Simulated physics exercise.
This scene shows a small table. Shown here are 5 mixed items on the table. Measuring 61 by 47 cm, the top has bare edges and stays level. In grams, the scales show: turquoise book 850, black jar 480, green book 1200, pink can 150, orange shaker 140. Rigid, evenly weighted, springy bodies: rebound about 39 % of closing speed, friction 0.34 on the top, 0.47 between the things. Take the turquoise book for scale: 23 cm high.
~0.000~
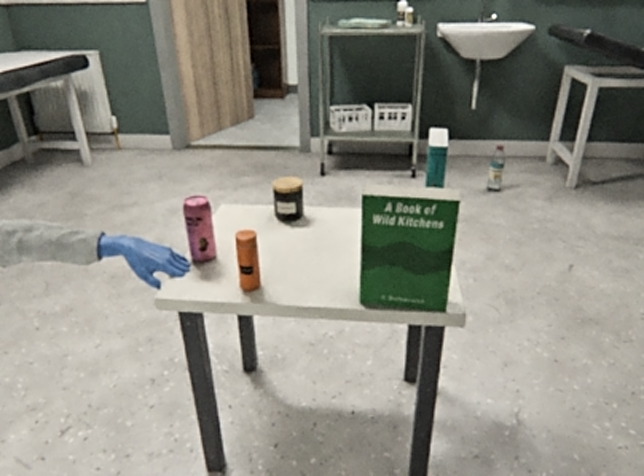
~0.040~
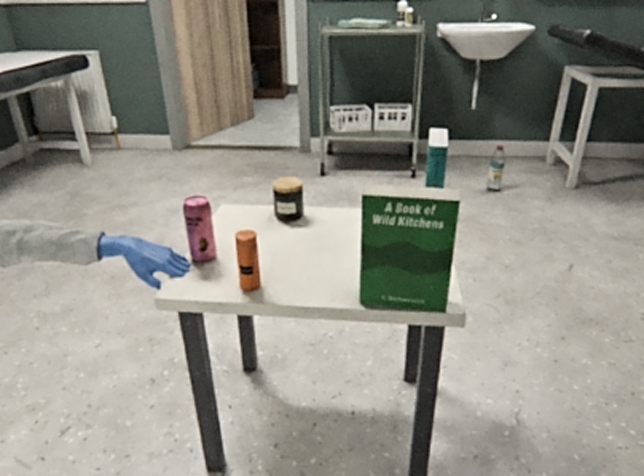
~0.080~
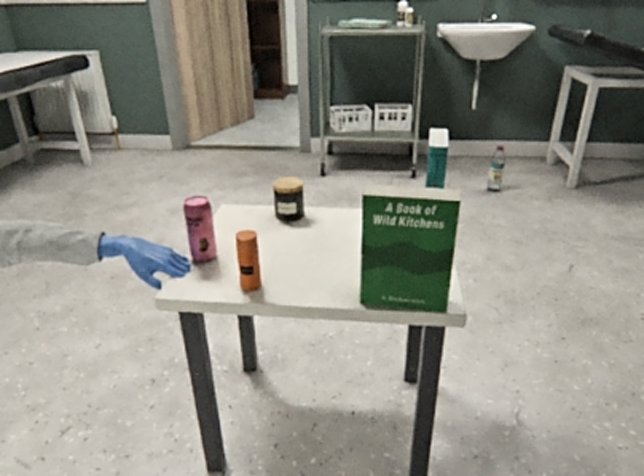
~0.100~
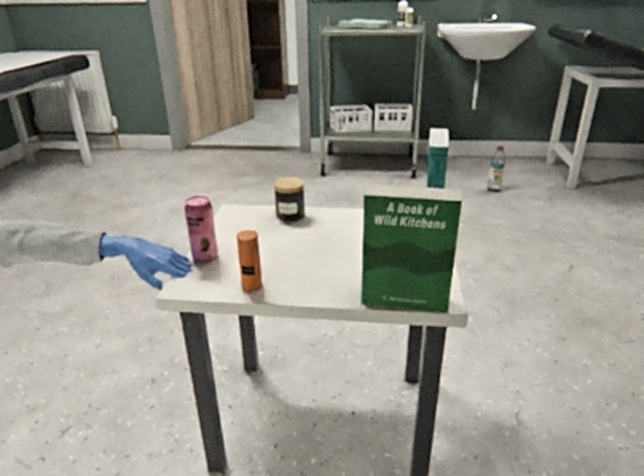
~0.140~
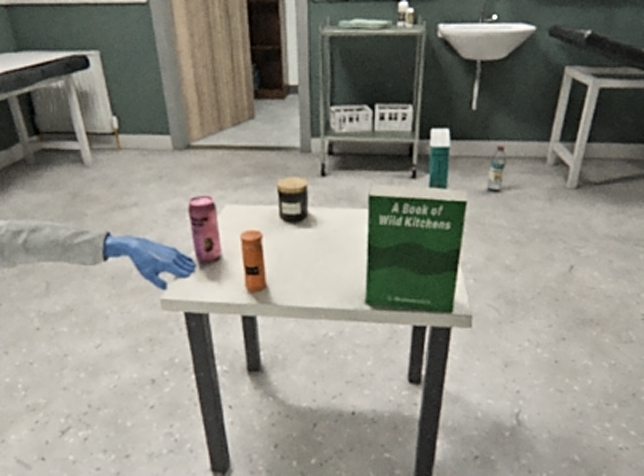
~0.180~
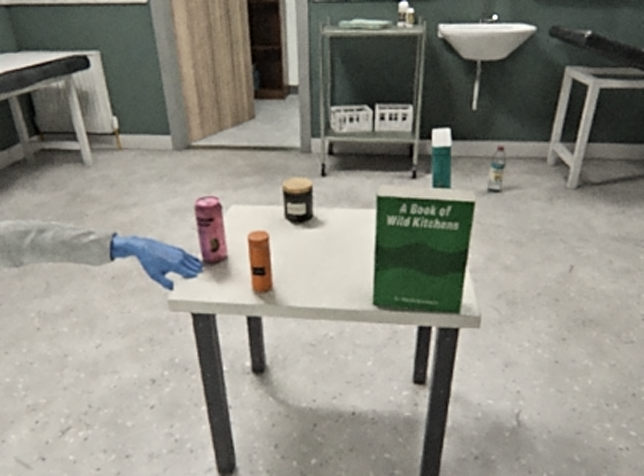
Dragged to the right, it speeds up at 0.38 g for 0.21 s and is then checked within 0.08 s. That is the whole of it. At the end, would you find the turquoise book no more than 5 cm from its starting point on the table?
No, it has moved off.
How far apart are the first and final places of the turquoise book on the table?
Net shift near 12 cm.
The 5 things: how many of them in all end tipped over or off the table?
1 of them.
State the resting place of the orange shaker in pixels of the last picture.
Roughly pixel (322, 264).
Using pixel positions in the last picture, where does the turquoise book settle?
Roughly at pixel (451, 218).
Around 0.38 s, table along by 12 cm; turquoise book at 41° to upright near (459, 190); green book shifted 2 cm; black jar shifted 2 cm.
Around 0.48 s, table along by 12 cm; turquoise book on its side near (454, 210); orange shaker shifted 3 cm; green book shifted 4 cm.
Finally (1.3 s), on their side or leaning hard on the table, turquoise book; the other 4 still in place (within 5 cm). Final places as that camera would see them, turquoise book near (451, 218).
